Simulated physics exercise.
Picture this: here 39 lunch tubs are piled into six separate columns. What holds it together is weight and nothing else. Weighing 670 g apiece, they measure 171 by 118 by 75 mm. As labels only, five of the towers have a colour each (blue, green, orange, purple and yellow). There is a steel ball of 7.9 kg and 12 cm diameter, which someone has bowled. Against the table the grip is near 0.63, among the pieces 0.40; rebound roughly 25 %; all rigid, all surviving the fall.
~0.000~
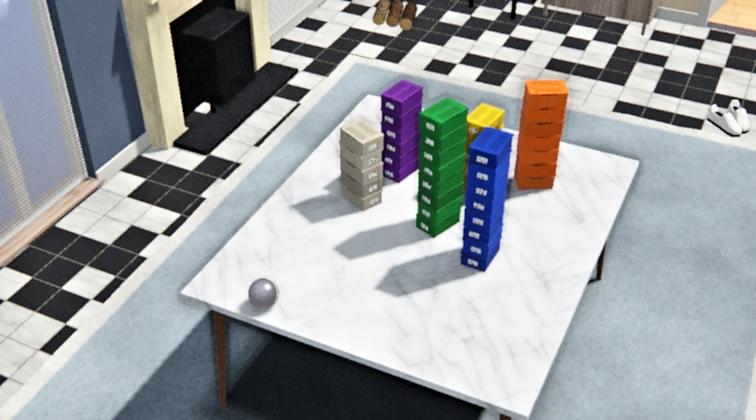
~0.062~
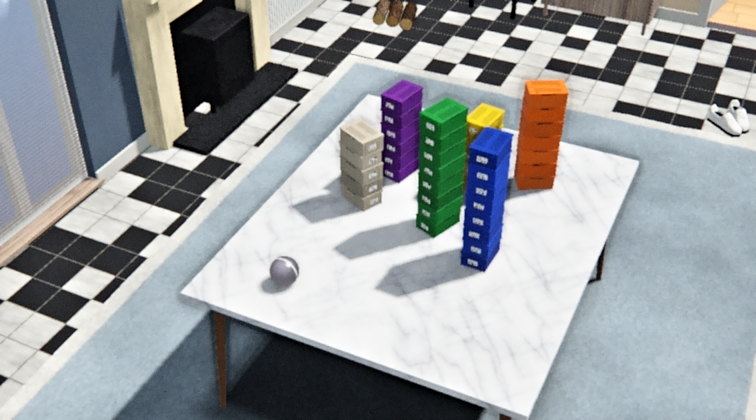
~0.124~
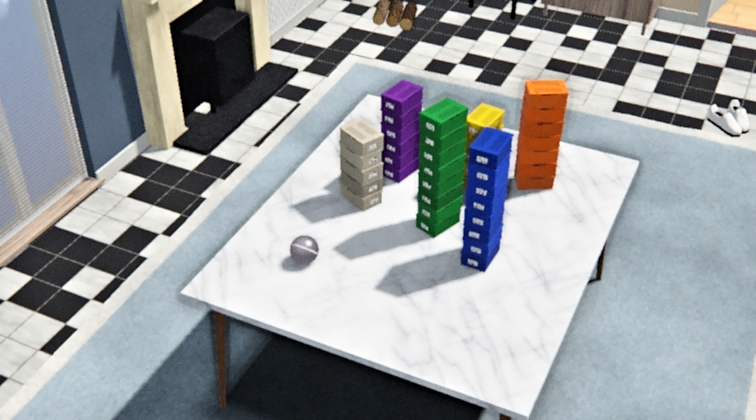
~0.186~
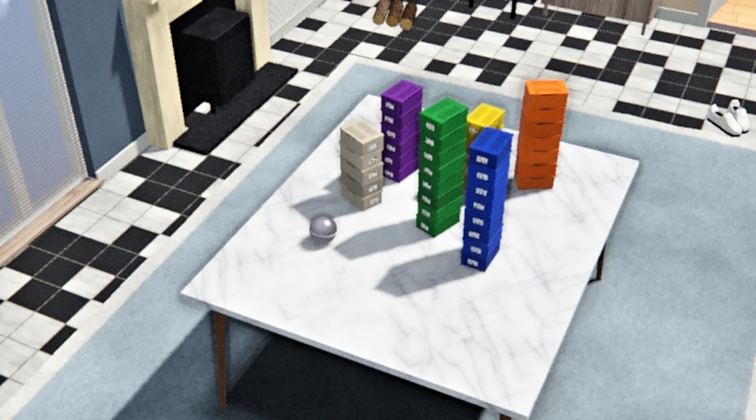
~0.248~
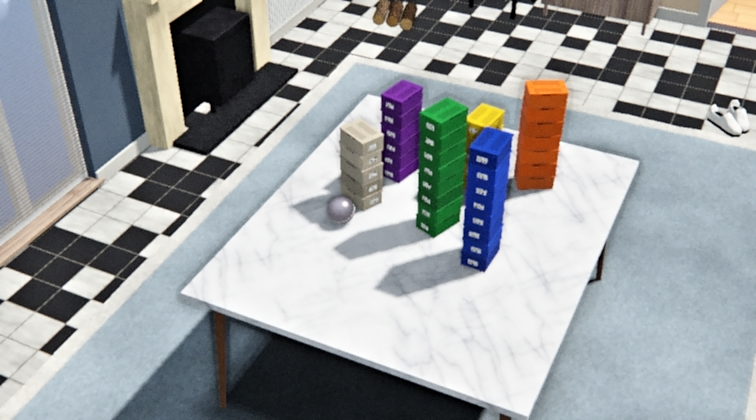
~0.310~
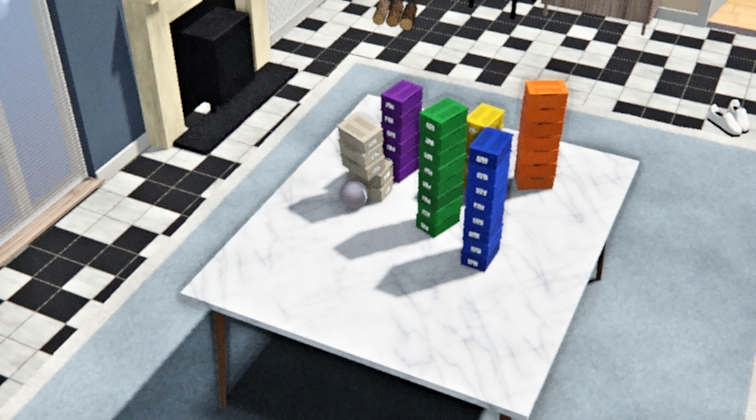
A white marble-topped table stands on a pale blue rug in a room with a black-and-white checkered floor and a fireplace, seen from above at an angle by a still camera. Six stacks of tubs, beige, purple, green, yellow, blue and orange, stand toward its far side. A grey metallic ball rolls from the near left corner and strikes the beige stack, whose tubs shift and lean.
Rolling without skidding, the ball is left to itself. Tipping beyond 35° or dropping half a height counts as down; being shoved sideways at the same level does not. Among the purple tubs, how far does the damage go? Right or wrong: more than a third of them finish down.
Right.
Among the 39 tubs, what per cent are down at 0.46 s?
10 per cent at that moment.
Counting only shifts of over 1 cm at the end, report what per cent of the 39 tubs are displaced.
30 in a hundred.
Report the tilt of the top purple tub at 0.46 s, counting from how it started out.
About 15°.
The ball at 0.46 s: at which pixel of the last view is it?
(372, 169), roughly.
By 0.46 s, ball still moving; none of the 6 purple tubs down (3 of 39 in all colours); top purple tub tilted 13°.
By 0.68 s, ball still moving; 4 of the 6 purple tubs down (7 of 39 in all colours); top purple tub tilted 50°, 18 cm lower.
When it is over (1.9 s), ball rolling away; 5 of the 6 purple tubs down (8 of 39 in all colours); top purple tub 37 cm lower; top orange tub unmoved. That is 83 per cent. In pixels of the last frame, middles, top purple tub near (380, 136), top orange tub near (546, 94).
